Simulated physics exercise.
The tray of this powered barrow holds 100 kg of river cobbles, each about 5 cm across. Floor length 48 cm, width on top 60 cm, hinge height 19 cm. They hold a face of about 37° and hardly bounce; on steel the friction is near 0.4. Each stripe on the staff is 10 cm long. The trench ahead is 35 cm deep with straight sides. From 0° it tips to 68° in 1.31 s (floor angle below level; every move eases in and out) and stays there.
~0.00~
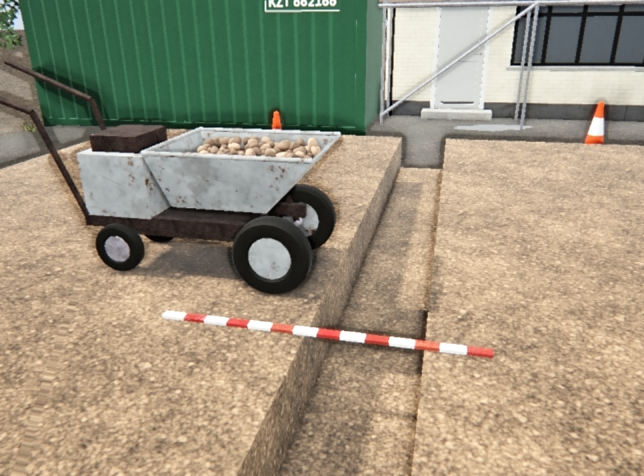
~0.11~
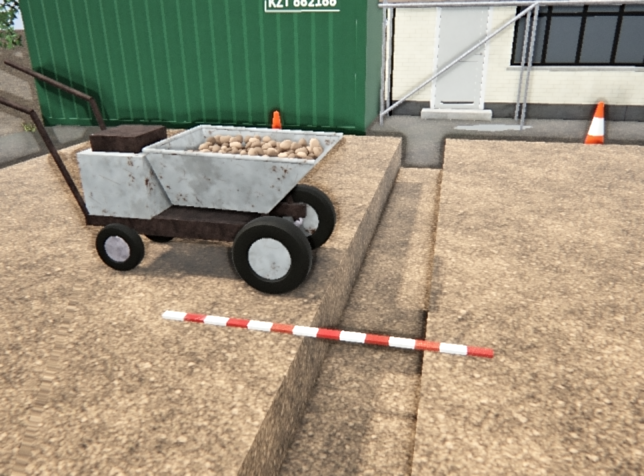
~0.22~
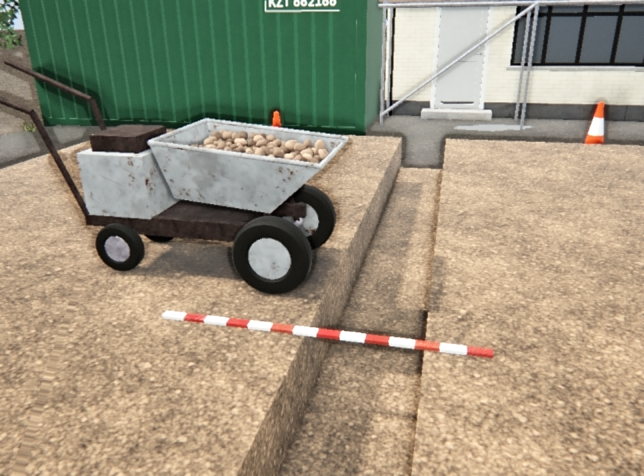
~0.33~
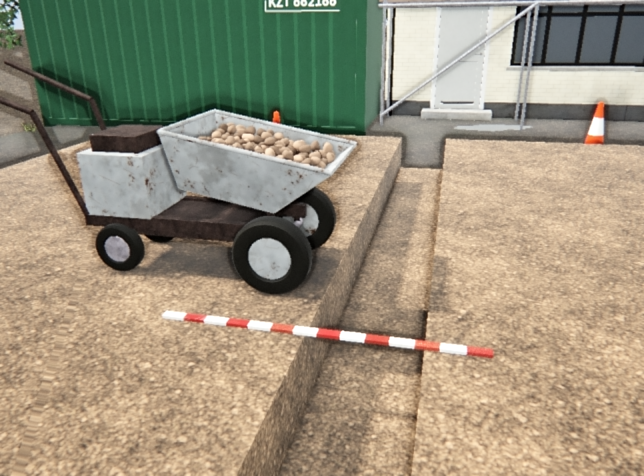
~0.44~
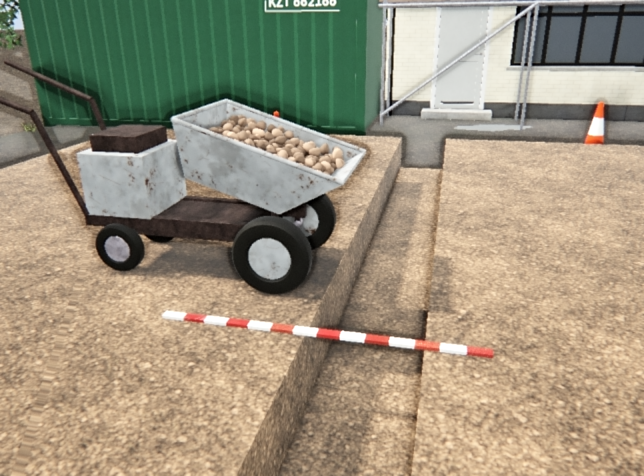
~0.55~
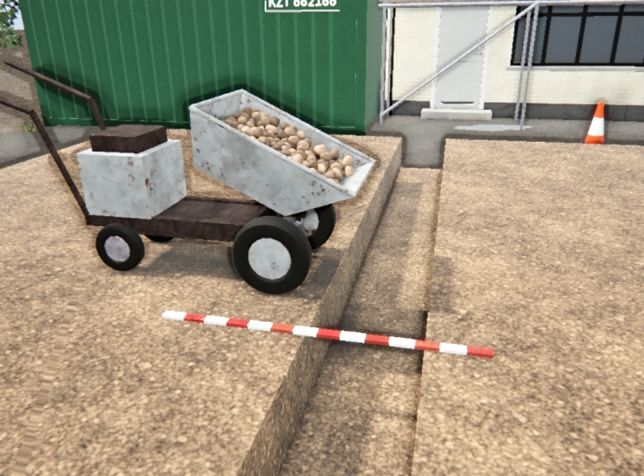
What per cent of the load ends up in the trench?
About 72 per cent.
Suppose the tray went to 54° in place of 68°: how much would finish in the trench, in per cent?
Then about 60 per cent.
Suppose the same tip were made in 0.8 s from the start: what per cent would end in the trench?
Then about 60 per cent.
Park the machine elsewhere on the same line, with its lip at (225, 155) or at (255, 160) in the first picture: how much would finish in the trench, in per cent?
About 95 and 100 per cent.
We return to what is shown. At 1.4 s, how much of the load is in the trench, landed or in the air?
Some 30 per cent.
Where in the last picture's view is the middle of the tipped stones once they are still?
Around (412, 327).
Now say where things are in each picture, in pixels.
In the first frame, the tray is at 0°, its lip at (312, 162); the top of the load is at (269, 143).
The second frame shows lip at (315, 163), floor tilted 1°, highest stones at (255, 141); the stones move at 0.2 m/s on average.
The third frame shows lip at (322, 167), floor tilted 5°, highest stones at (231, 137); the stones move at 0.3 m/s on average.
In the fourth frame, the tray is at 11°, its lip at (331, 173); the top of the load is at (232, 131); the stones move at 0.4 m/s on average.
In the fifth frame, the tray is at 18°, its lip at (343, 183); the top of the load is at (235, 123); the stones move at 0.5 m/s on average.
In the sixth frame, the tray is at 26°, its lip at (354, 196); the top of the load is at (244, 117); the stones move at 0.6 m/s on average.
After 1.0 s the floor is at 57°; 100 % in the tray; the foremost stones are at (383, 219).
After 1.4 s the floor is at 68°; 56 % in the tray, 32 % in the trench, 12 % past the trench; the foremost stones are at (469, 277).
After 1.8 s the floor is at 68°; 20 % in the tray, 52 % in the trench, 28 % past the trench; the foremost stones are at (549, 284).
After 3.7 s the floor is at 68°; 0 % in the tray, 72 % in the trench, 28 % past the trench; the foremost stones are at (597, 293).
